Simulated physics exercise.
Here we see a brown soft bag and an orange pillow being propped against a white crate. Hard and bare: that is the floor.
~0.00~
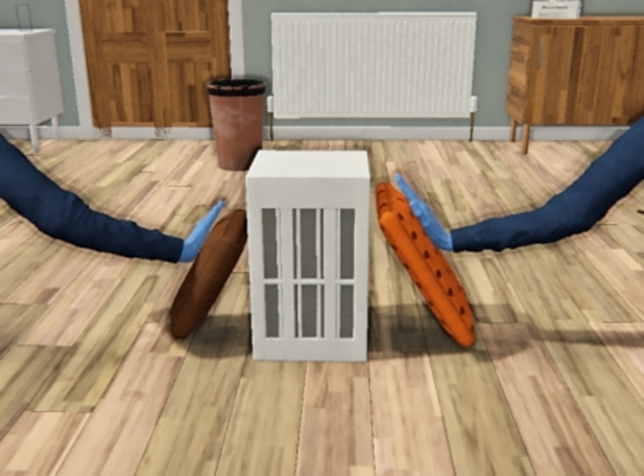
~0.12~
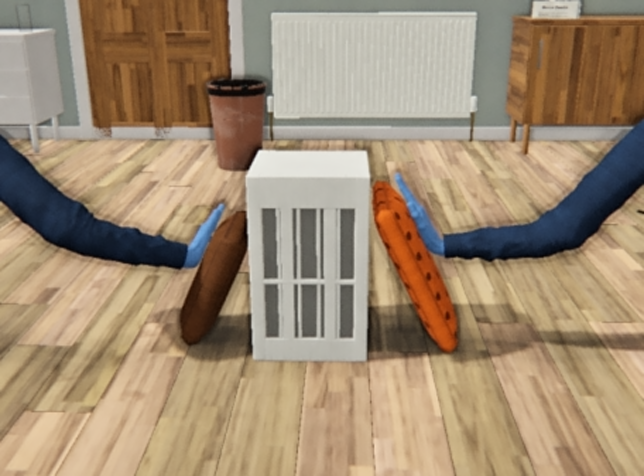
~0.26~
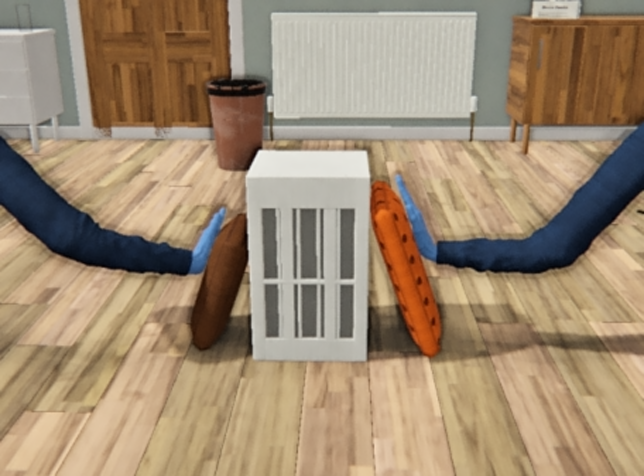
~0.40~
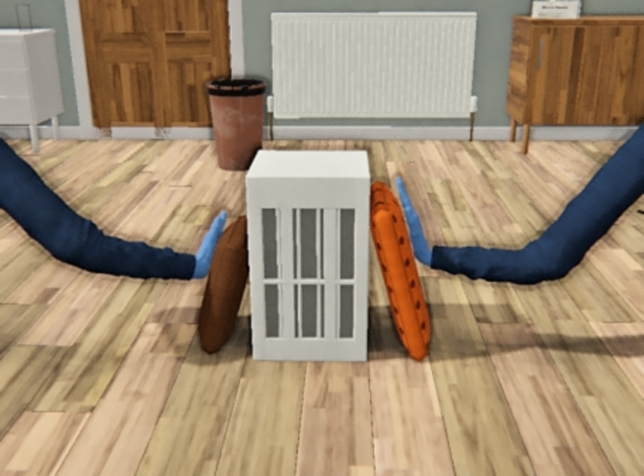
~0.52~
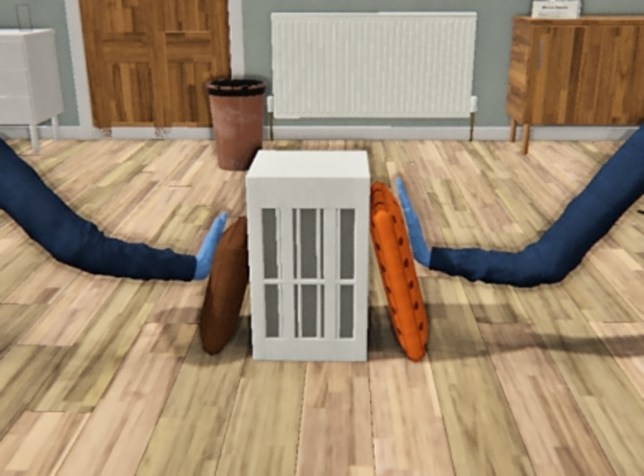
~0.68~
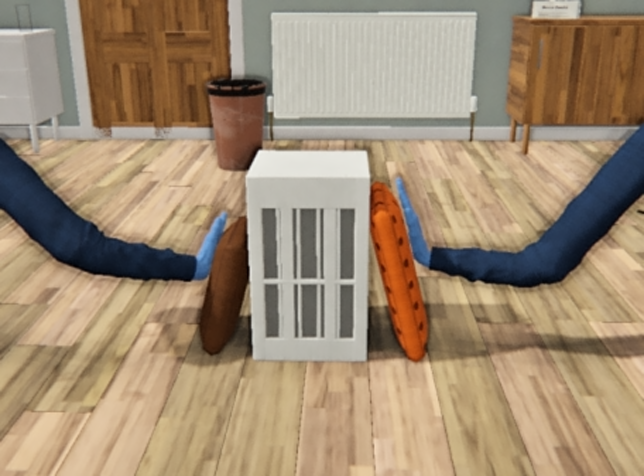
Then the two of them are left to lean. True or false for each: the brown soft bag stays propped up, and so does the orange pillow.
Brown soft bag: True; orange pillow: True.
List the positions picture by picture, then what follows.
Soft bag foot (178, 335), head (231, 242); pillow foot (467, 343), head (386, 218), in the first picture.
Soft bag foot (190, 341); pillow foot (449, 348), in the second picture.
Soft bag foot (202, 347); pillow foot (431, 353), in the third picture.
Soft bag foot (210, 350); pillow foot (419, 357), in the fourth picture.
Soft bag foot (212, 351); pillow foot (416, 358), in the fifth picture.
Soft bag foot (212, 351), head (237, 248), almost upright; pillow foot (416, 358), head (381, 216), almost upright, in the sixth picture.
Around 0.94 s, soft bag against the side near (230, 284); pillow against the side near (396, 270).
Finally, soft bag against the side near (230, 284); pillow against the side near (396, 270). The brown soft bag keeps leaning and the orange pillow holds its lean.
